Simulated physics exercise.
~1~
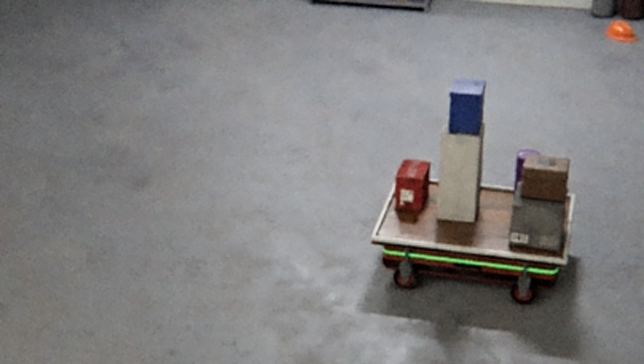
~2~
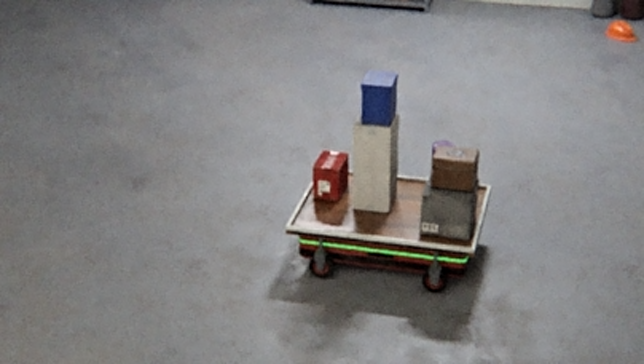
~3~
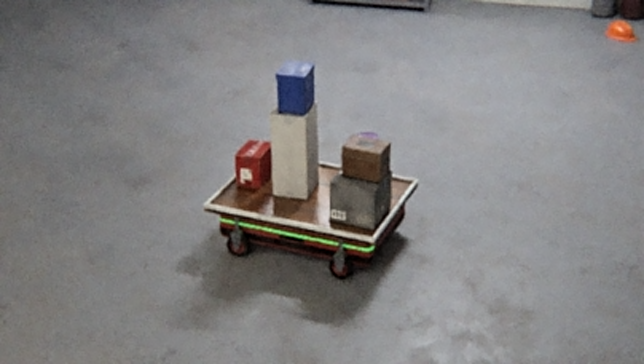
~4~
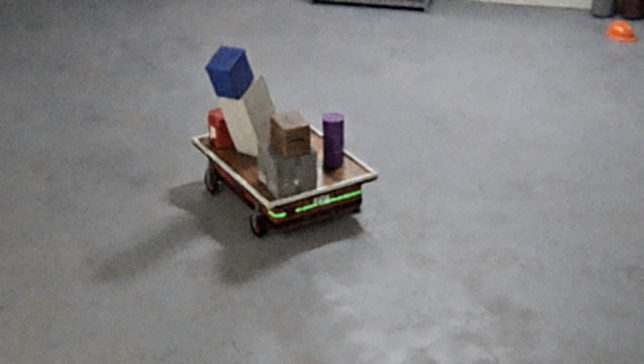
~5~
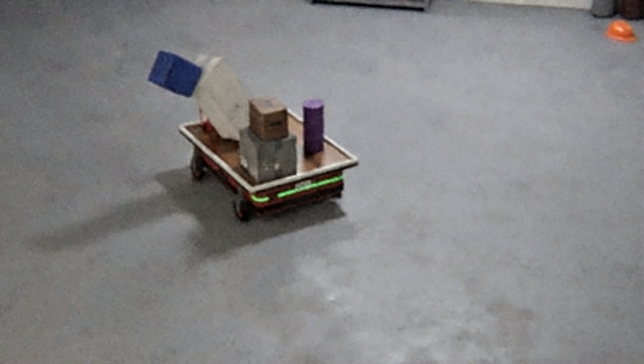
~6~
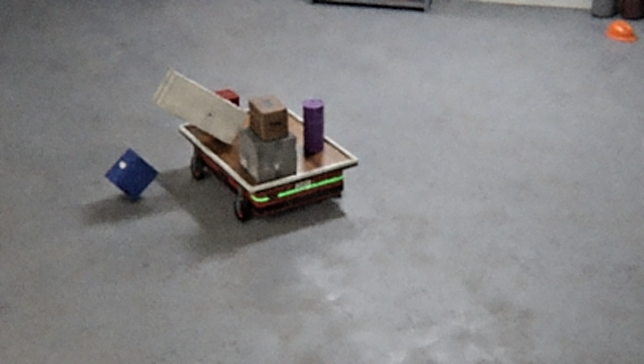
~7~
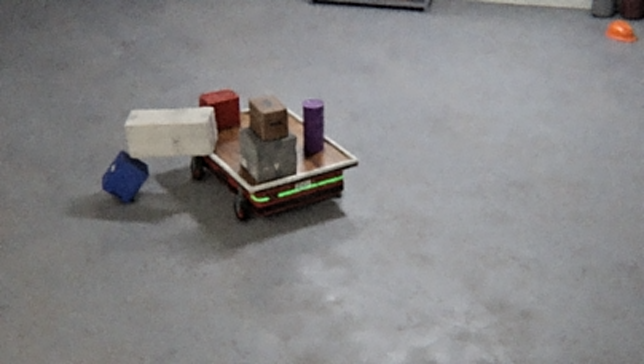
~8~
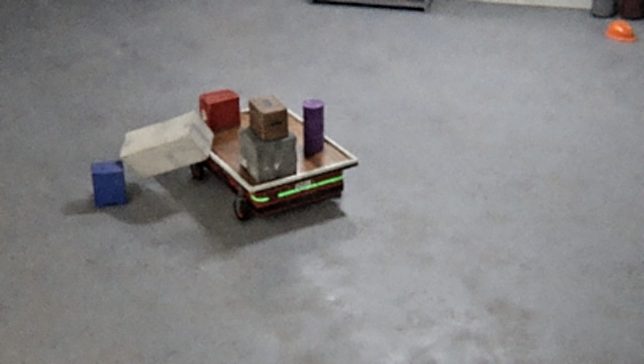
On a grey concrete floor, a loaded cart rolls left, turns and stops as a blue tote and white box topple off.
